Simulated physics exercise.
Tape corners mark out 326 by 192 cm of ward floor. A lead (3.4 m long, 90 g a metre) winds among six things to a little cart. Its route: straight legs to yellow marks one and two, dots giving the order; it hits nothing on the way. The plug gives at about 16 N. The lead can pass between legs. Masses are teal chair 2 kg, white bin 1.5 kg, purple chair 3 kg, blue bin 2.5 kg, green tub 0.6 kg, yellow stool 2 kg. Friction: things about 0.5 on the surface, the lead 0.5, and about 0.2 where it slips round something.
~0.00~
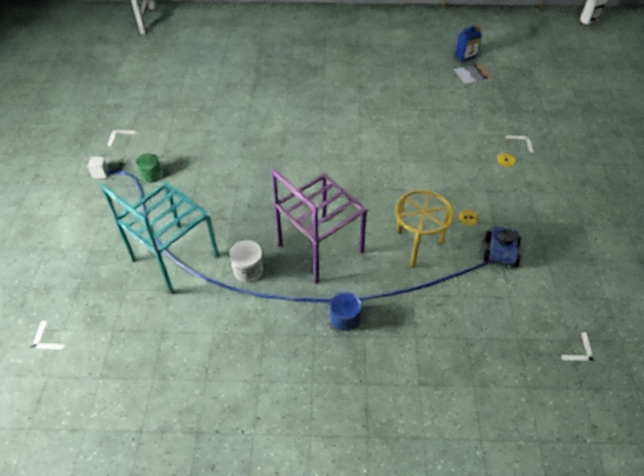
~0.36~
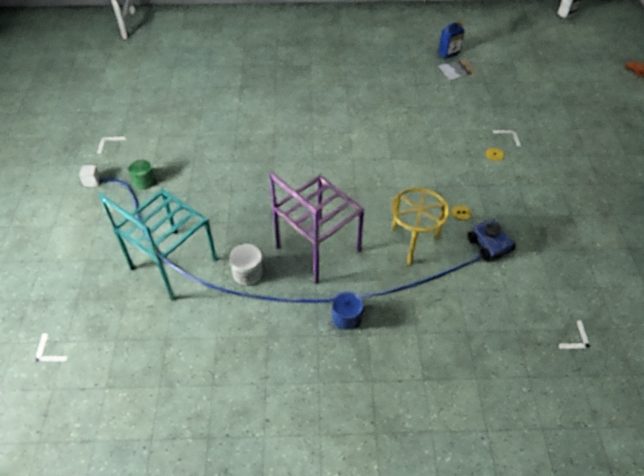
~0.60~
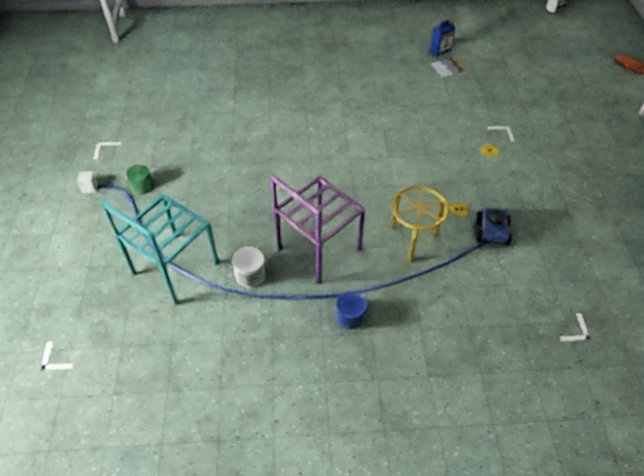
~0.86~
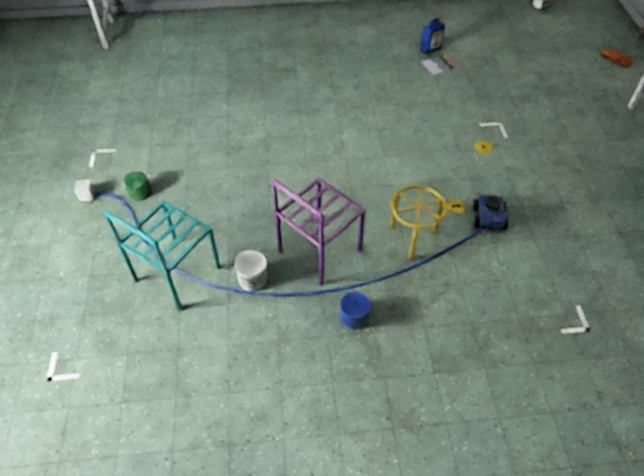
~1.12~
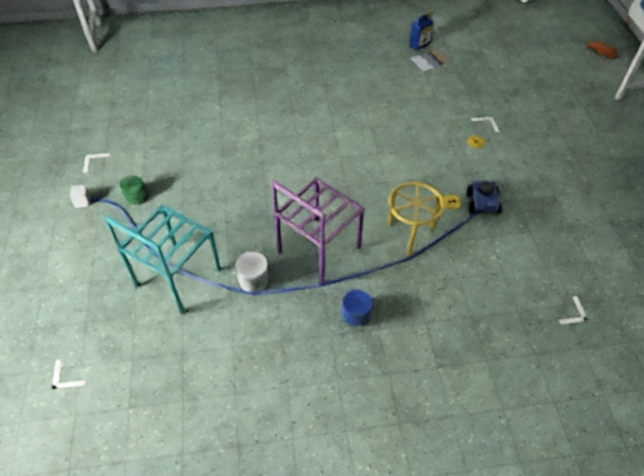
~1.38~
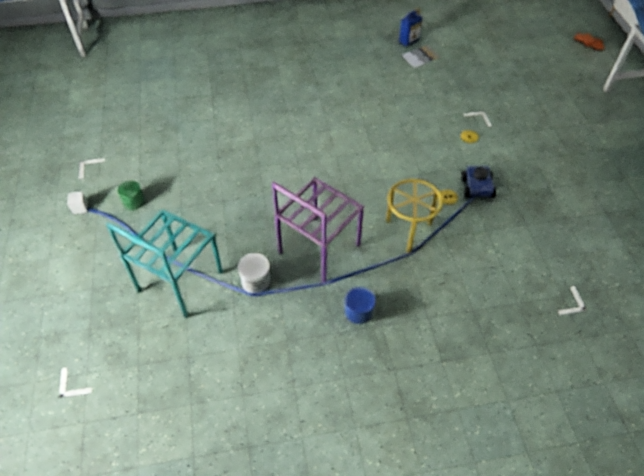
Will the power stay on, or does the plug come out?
Outcome: The plug gets yanked out.
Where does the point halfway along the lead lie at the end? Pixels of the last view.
Near (362, 278).
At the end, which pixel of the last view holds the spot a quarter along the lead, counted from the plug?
Around (240, 285).
After 2.3 s, cart at (474, 158), plug out; white bin 5 cm off its start.
After 3.3 s, cart at (467, 143), plug out; white bin 5 cm off its start.
After 4.3 s, cart at (457, 172), plug out; white bin 5 cm off its start at (256, 260).
After 5.2 s, cart at (449, 196), plug out; white bin 5 cm off its start.
After 5.6 s, cart at (449, 196), plug out; white bin 5 cm off its start at (256, 260).
